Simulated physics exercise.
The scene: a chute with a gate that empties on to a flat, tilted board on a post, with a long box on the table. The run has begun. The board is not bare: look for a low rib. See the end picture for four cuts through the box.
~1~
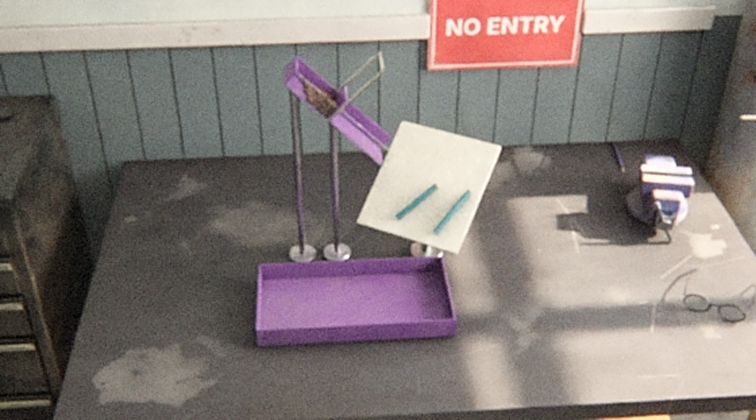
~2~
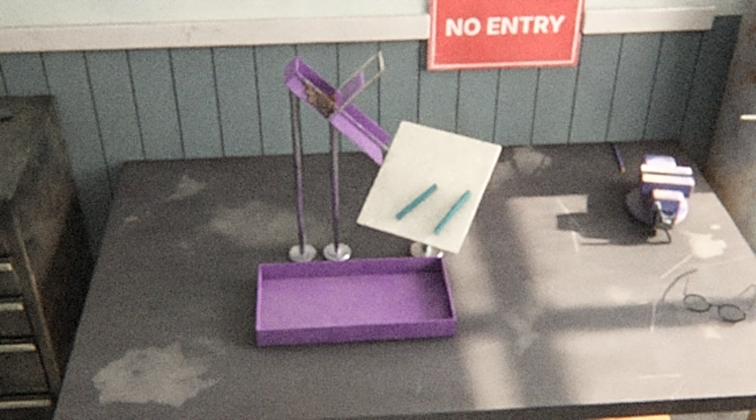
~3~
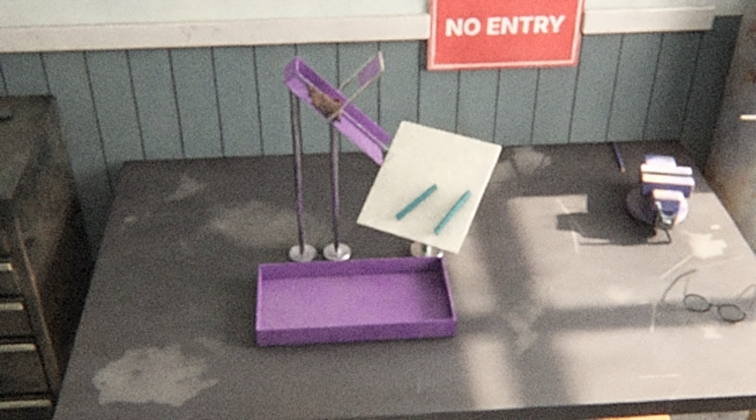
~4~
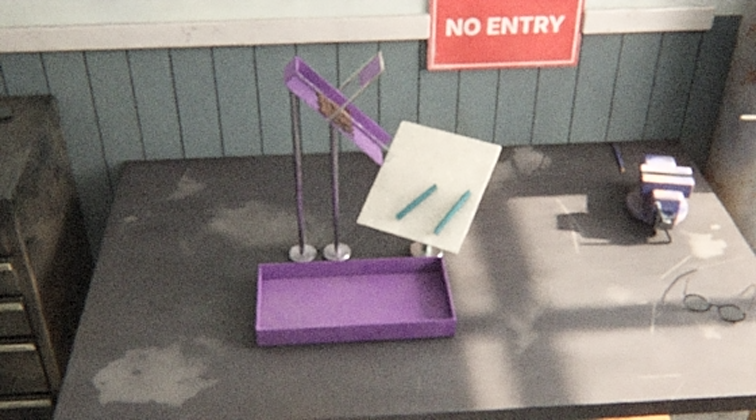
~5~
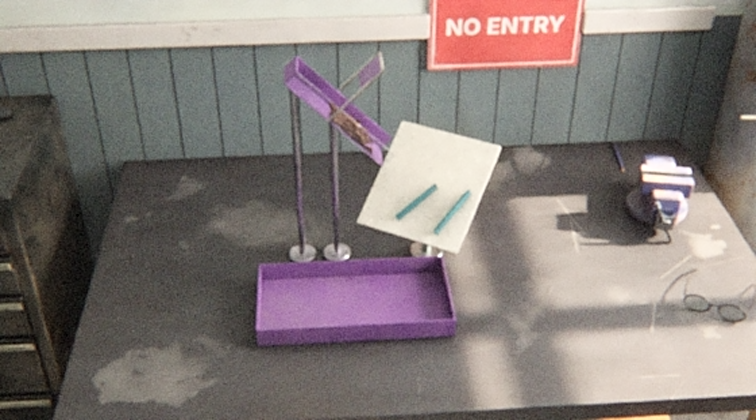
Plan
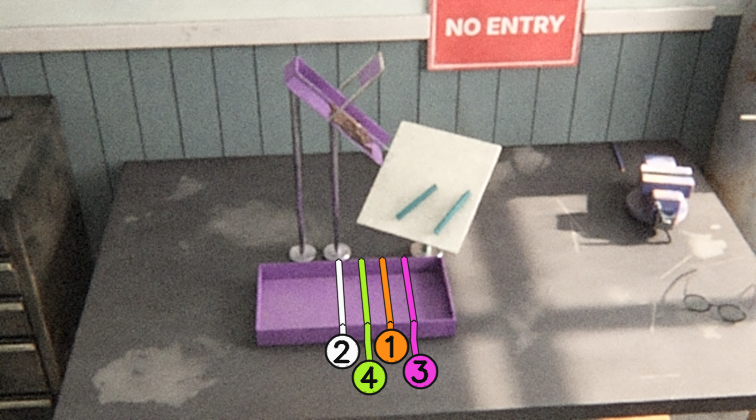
A dark, worn workbench stands against blue-grey panelling beneath a red "NO ENTRY" sign, seen from above and in front by a camera that stays still. A purple chute on thin posts slopes down rightward to a tilted white board with two teal ribs, behind an empty purple box, with a vise and glasses at right. Small brown berries slide partway down the chute in a loose clump.
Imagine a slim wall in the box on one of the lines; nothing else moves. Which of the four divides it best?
Take 4.
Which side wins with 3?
Left.
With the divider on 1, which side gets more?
The left side.
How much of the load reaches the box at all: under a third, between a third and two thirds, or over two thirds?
About that: Over two thirds.
On the marked copy, line 1 crosses the front rim at (390, 323); line 2 crosses the front rim at (342, 325); line 3 crosses the front rim at (413, 322); line 4 crosses the front rim at (367, 324).
For line 1, of what is caught, the bulk on the left of the divider, a small share on the right.
For line 2, of what is caught, none at all on the left of the divider, the whole lot on the right.
For line 3, of what is caught, all but a few on the left of the divider, only a few on the right.
For line 4, of what is caught, close to half on the left of the divider, close to half on the right.
